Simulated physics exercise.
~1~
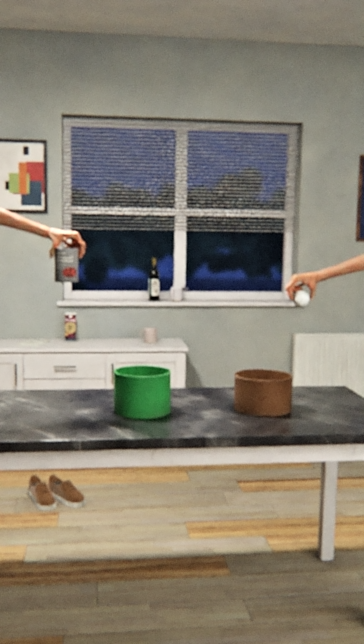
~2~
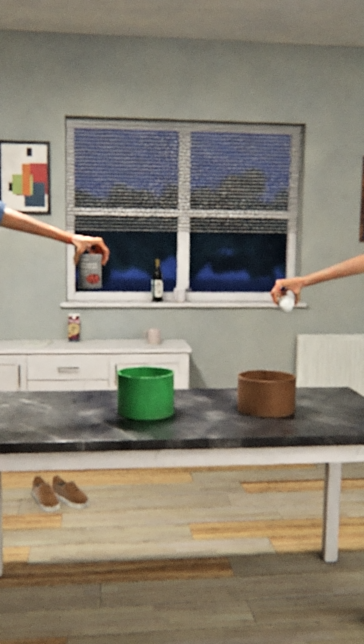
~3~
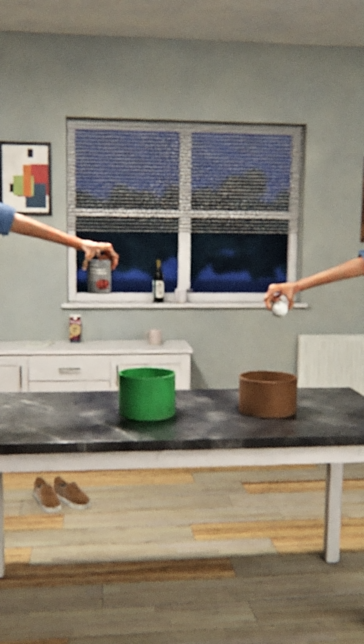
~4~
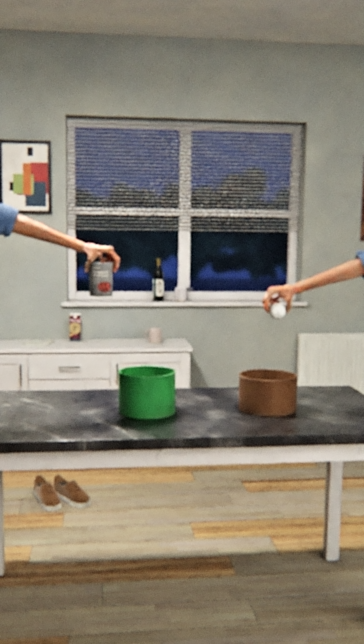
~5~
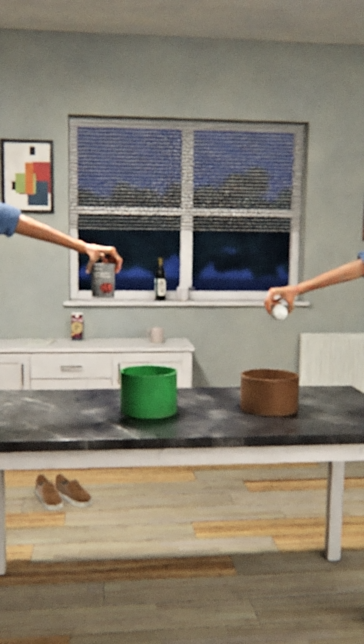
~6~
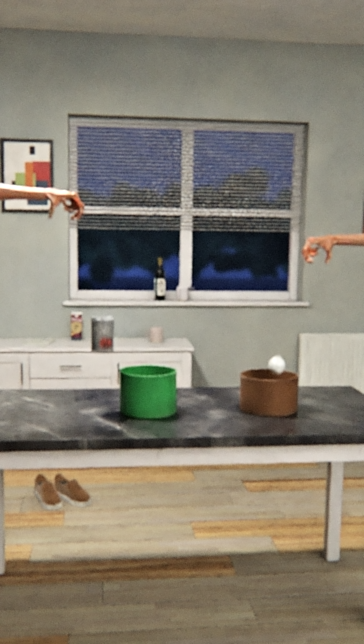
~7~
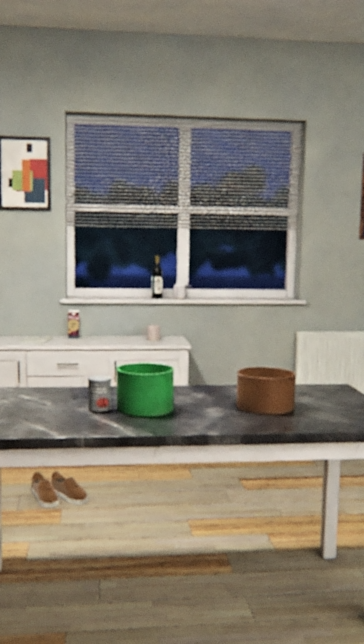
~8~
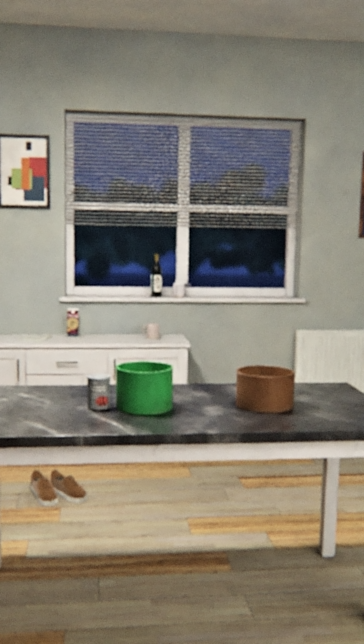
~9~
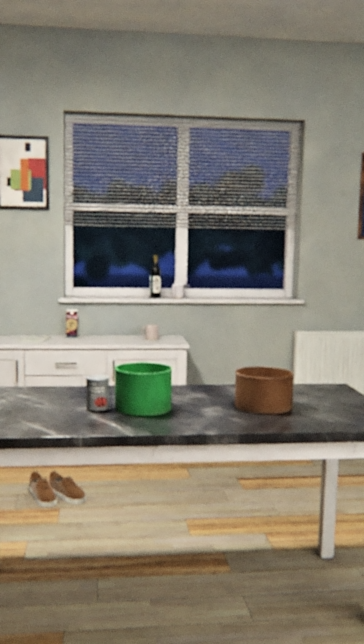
In a room with a wide window and half-lowered blinds, two arms reach in from opposite sides above a dark table holding a green container on the left and a brown one on the right. The left hand grips a grey tin, while the right hand holds a small white onion. Both hands drift slightly inward, then hover. They let go and draw back as the two things fall. The onion drops into the brown container and disappears from sight, but the tin misses the green one and ends up standing upright on the table just to its left.
